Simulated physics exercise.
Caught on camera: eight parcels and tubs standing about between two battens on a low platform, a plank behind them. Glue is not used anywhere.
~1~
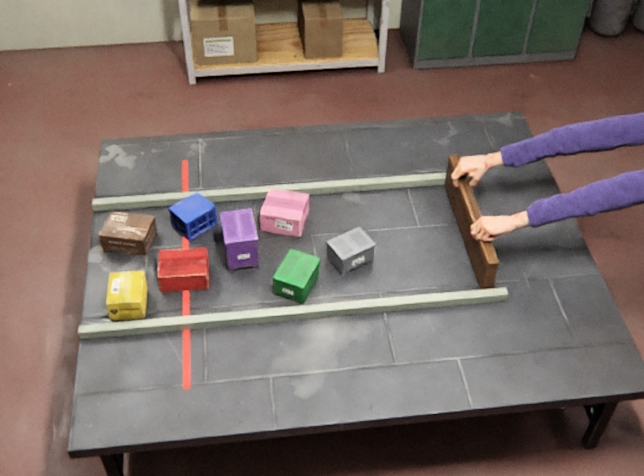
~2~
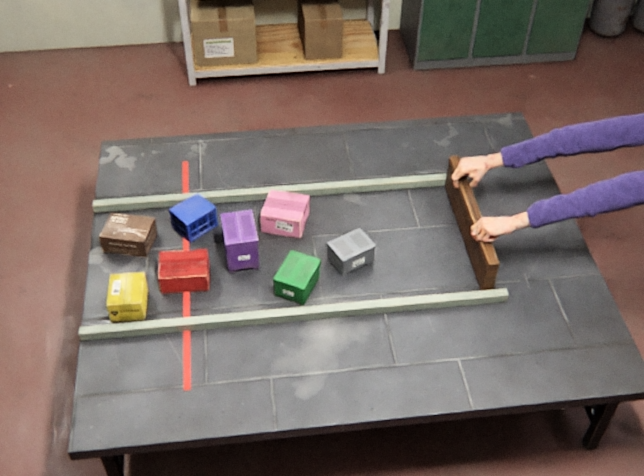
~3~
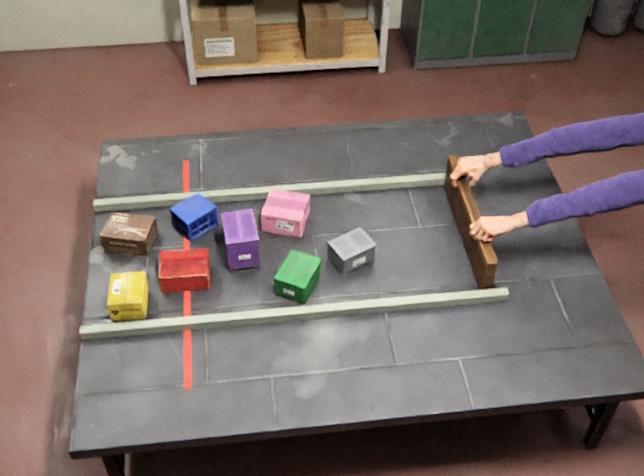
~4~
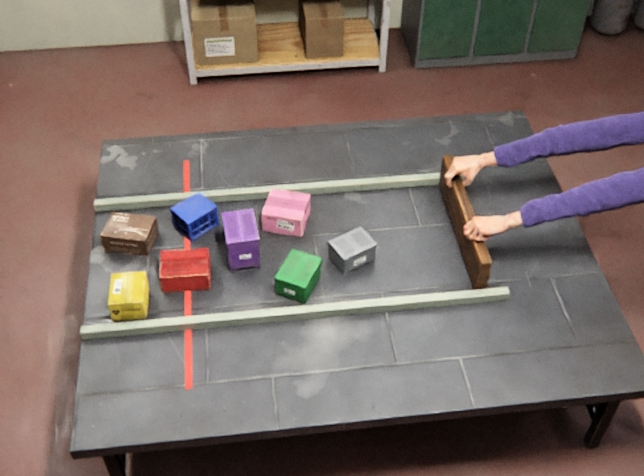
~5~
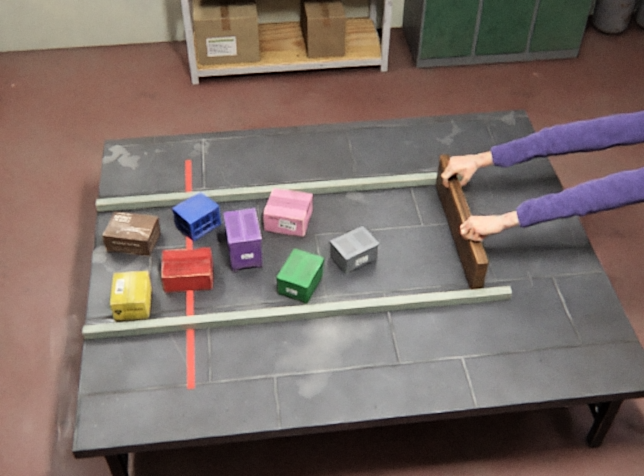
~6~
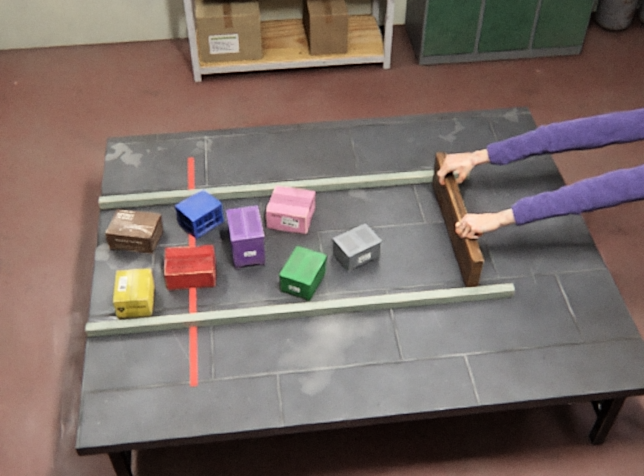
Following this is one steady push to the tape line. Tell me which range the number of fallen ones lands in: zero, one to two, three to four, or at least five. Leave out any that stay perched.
Seems the ones that don't stay up number one or at most two, for sure.
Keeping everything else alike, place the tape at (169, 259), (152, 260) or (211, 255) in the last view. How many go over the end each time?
Down on the ground: 3, 4 and 1.
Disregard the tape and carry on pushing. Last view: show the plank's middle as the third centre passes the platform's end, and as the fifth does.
Its centre point is roughly (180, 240) and later (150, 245).
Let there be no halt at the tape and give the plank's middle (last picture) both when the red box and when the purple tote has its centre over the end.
Middle approx. at (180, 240), then approx. at (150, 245).
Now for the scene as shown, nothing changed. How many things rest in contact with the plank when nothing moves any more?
At rest, 3 are in contact.
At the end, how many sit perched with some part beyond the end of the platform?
I'd say 2 of them.
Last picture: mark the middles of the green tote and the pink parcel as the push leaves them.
Positions - first (175, 291), then (169, 222).
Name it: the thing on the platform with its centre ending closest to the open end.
Answer: The brown box.
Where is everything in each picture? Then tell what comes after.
Brown box (128, 233); yellow parcel (127, 296); red box (184, 270); plank (469, 221); tape (186, 259), in the first frame.
Yellow parcel (128, 297); blue crate (194, 218), in the second frame.
Red box (185, 270); green tote (298, 277), in the third frame.
Brown box (130, 234); plank (463, 221), in the fourth frame.
Yellow parcel (131, 296); grey tote (354, 250), in the fifth frame.
Brown box (135, 231); yellow parcel (134, 293); red box (190, 267); plank (456, 219); tape (192, 257), in the sixth frame.
Soon after, none off yet; brown box at rest near (135, 231); yellow parcel at rest near (134, 293); red box at rest near (190, 267).
Then, none off yet; brown box moving near (132, 232); yellow parcel moved a little near (111, 300); red box moved about its own width near (147, 276).
By the end, the number that fall off is one or two; fallen, yellow parcel.
